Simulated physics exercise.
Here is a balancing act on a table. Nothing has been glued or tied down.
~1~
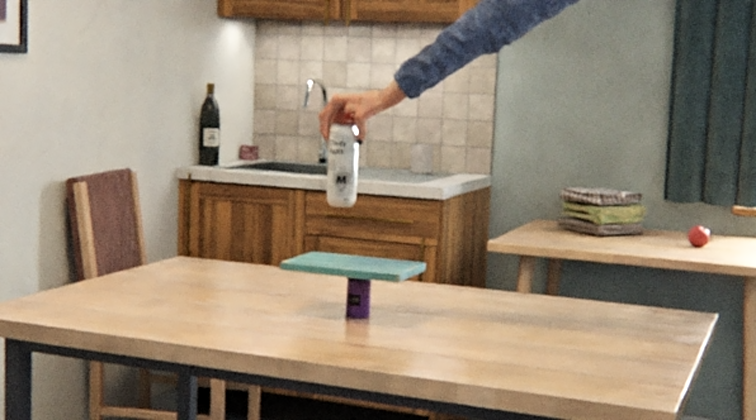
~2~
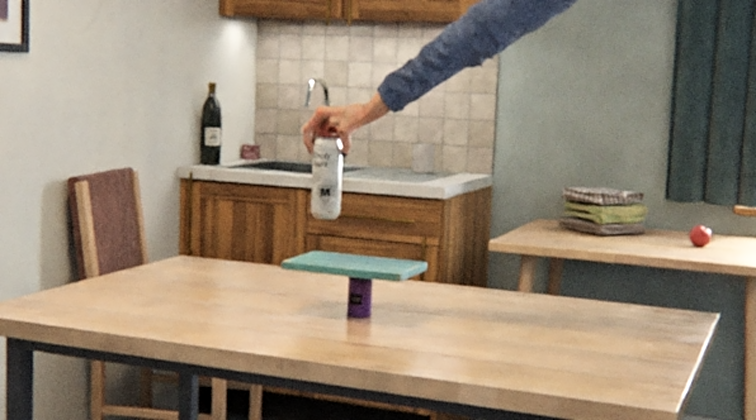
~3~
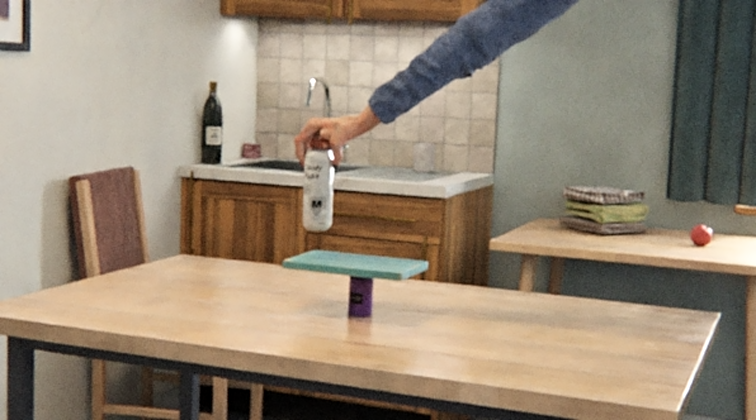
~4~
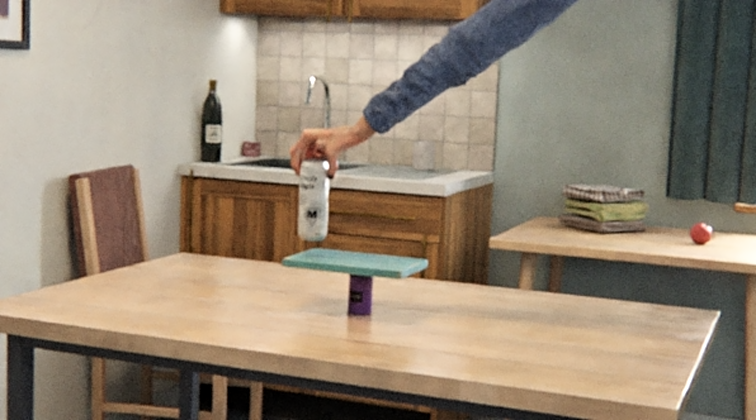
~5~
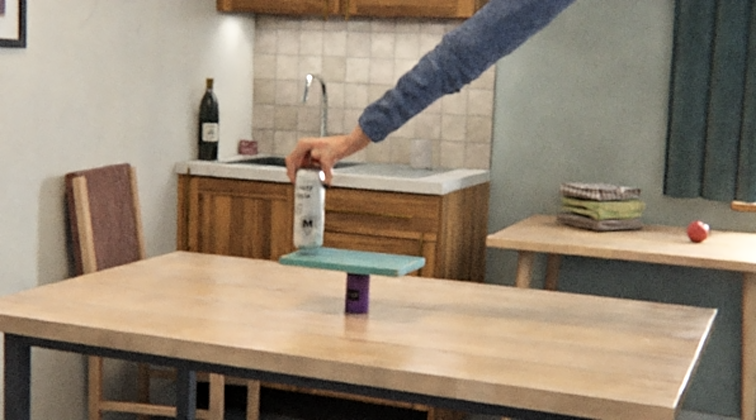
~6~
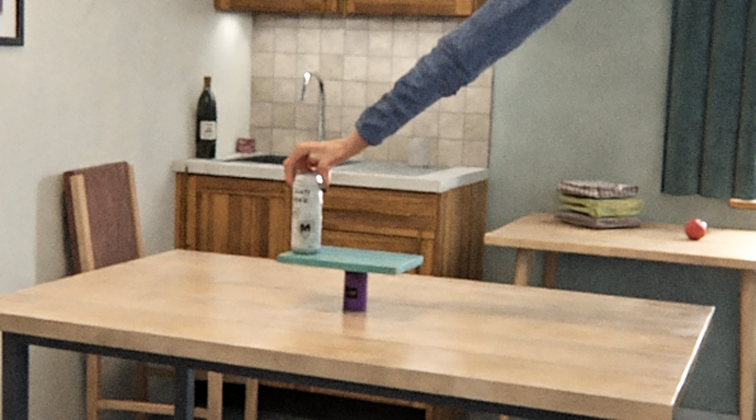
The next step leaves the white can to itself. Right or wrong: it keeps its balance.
Wrong.
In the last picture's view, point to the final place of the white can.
End position in the final view: Approximately (256, 284).
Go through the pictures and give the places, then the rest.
The first picture shows still above its spot; white can (343, 166); turquoise board (354, 266).
The second picture shows still above its spot; white can (327, 178); turquoise board (355, 266).
The third picture shows still above its spot; white can (318, 190); turquoise board (356, 265).
The fourth picture shows still above its spot; white can (314, 200); turquoise board (356, 263).
The fifth picture shows still above its spot; white can (309, 209); turquoise board (353, 261).
The sixth picture shows in place under the hand; white can (307, 213); turquoise board (351, 259).
Then, 0.30 s past the last view, white can now fallen; turquoise board rocked 50° from its first pose.
Then, 0.50 s past the last view, turquoise board rocked 49° from its first pose; purple shaker rocked 14° from its first pose.
Then, 0.70 s past the last view, turquoise board now fallen; purple shaker on its side.
Finally, fallen, turquoise board and white can; down or leaning hard in the stack, purple shaker. Final places as the last picture's camera would see them, white can near (256, 285). The stack loses its balance.
